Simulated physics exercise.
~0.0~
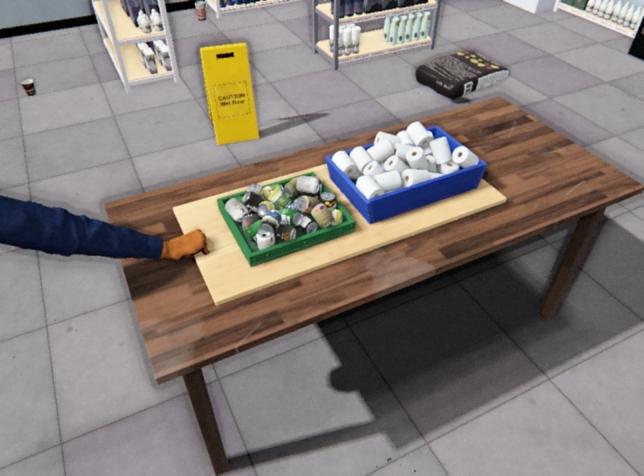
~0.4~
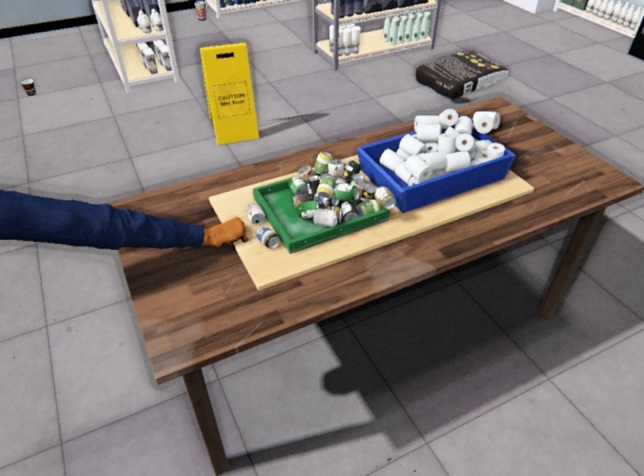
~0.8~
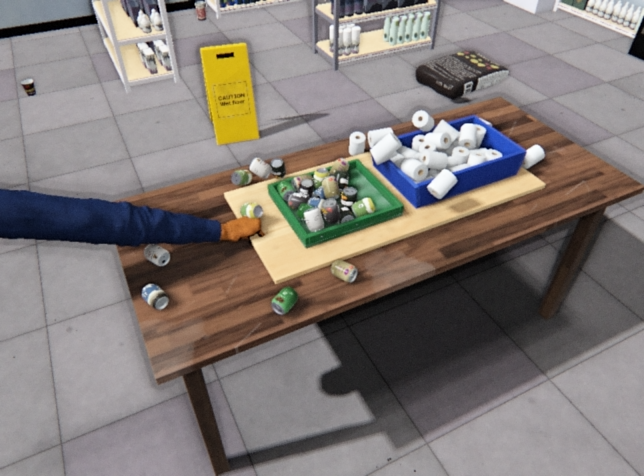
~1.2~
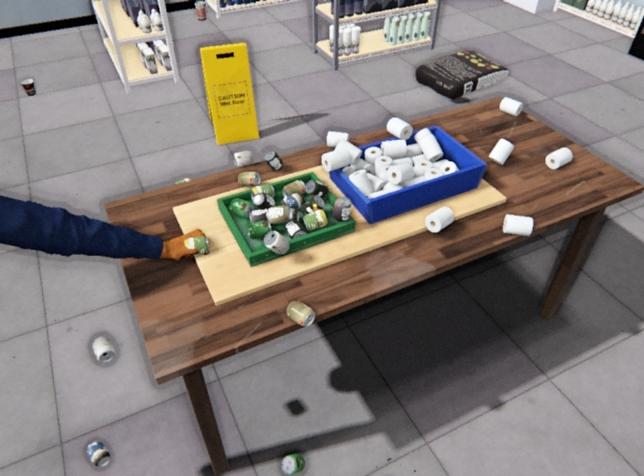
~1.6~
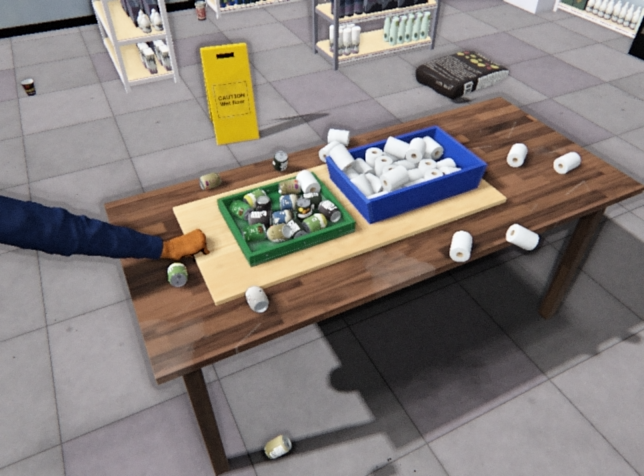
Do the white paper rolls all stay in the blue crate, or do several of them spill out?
Several of the paper rolls spill out of the blue crate, and some end up lying on the table, while most stay inside.
A gloved hand shakes the board right and back, and some cans and rolls spill out.
